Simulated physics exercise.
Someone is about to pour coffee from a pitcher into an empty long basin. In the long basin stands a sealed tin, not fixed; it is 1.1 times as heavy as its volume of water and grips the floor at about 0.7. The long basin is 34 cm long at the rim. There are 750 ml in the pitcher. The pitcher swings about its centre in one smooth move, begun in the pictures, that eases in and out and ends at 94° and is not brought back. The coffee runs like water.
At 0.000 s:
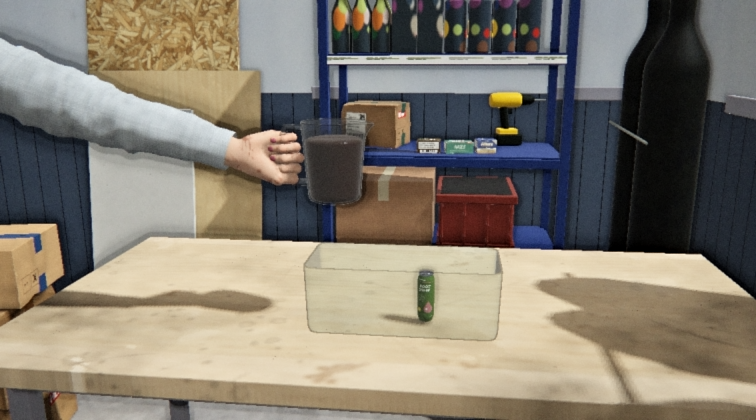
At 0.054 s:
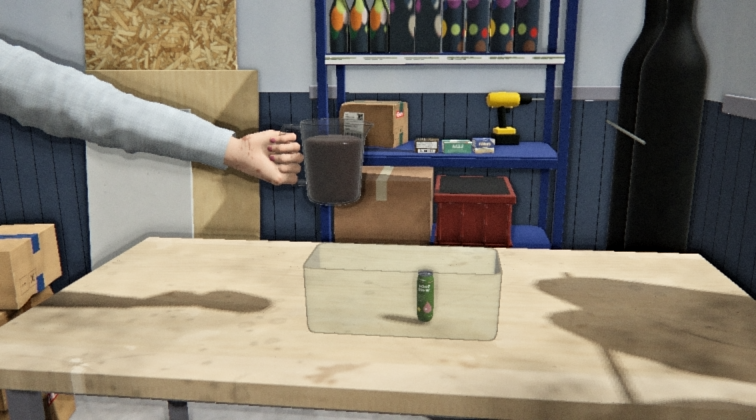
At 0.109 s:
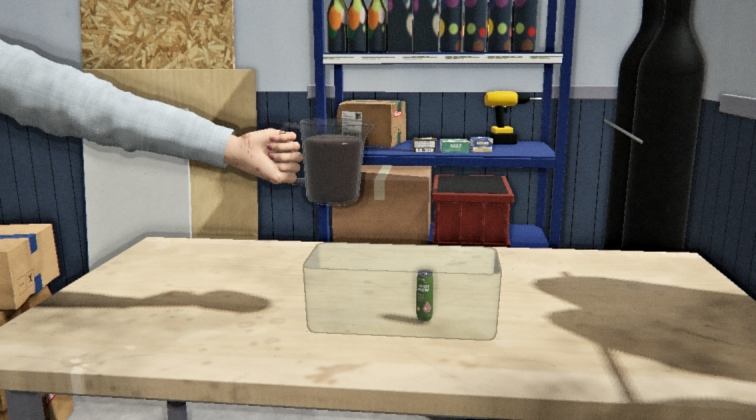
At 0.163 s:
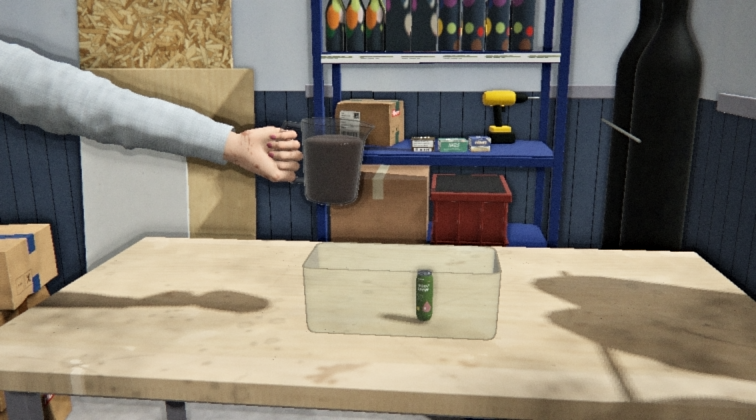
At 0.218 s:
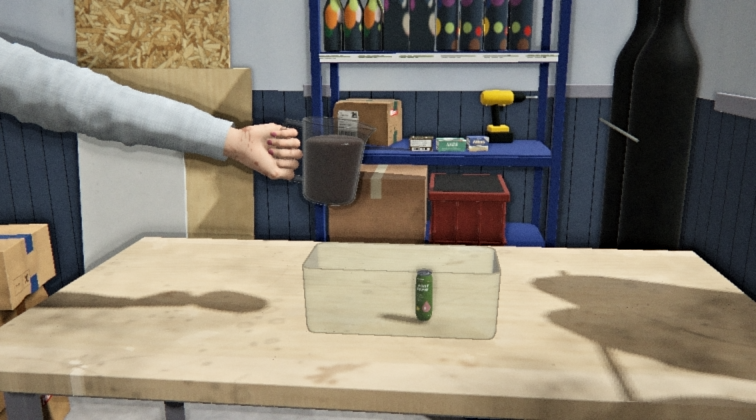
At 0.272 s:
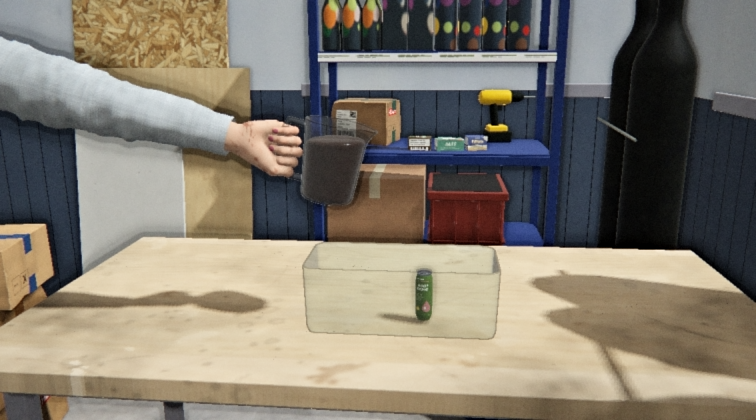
The clip opens on a hand holding a clear pitcher of dark liquid upright above a long, see-through basin on a wooden table, with a small green tin visible at the basin. After staying level briefly, the pitcher tilts slightly to the right, its liquid still inside.
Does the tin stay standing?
It topples.
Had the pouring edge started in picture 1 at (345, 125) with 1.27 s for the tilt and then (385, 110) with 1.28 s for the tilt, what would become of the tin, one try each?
First it stays up; then it remains upright.
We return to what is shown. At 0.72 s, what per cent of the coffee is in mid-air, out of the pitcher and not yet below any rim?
Near 9 in a hundred.
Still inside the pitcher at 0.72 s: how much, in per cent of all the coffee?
Near 92 in a hundred.
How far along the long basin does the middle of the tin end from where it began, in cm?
About 6.5 cm.
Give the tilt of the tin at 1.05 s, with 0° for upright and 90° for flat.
About 0°.
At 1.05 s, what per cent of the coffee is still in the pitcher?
About 48 per cent.
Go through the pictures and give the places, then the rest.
In the first picture, tilt 0°; pouring edge (374, 123); surface from (306, 138) to (363, 139); the long basin's rim runs from (312, 255) to (500, 262); the tin's top is at (426, 275).
In the second picture, tilt 0°; pouring edge (374, 124); surface from (305, 138) to (363, 139).
In the third picture, tilt 2°; pouring edge (374, 125); surface from (305, 138) to (363, 140).
In the fourth picture, tilt 4°; pouring edge (375, 126); surface from (306, 139) to (363, 140).
In the fifth picture, tilt 7°; pouring edge (376, 129); surface from (306, 139) to (364, 140).
In the sixth picture, tilt 10°; pouring edge (378, 132); surface from (307, 140) to (366, 141).
Then, 0.72 s in, the tilt is 57° and 91 per cent is still to pour; the tin stands where it began.
Then, 1.05 s in, the tilt is 87° and 48 per cent is still to pour; the tin stands where it began.
Then, 1.40 s in, the tilt is 94° and 10 per cent is still to pour; the tin leans 5°.
Then, 1.77 s in, the tilt is 94° and 1 per cent is still to pour; the tin lies on its side.
Finally, the tin lies on its side.
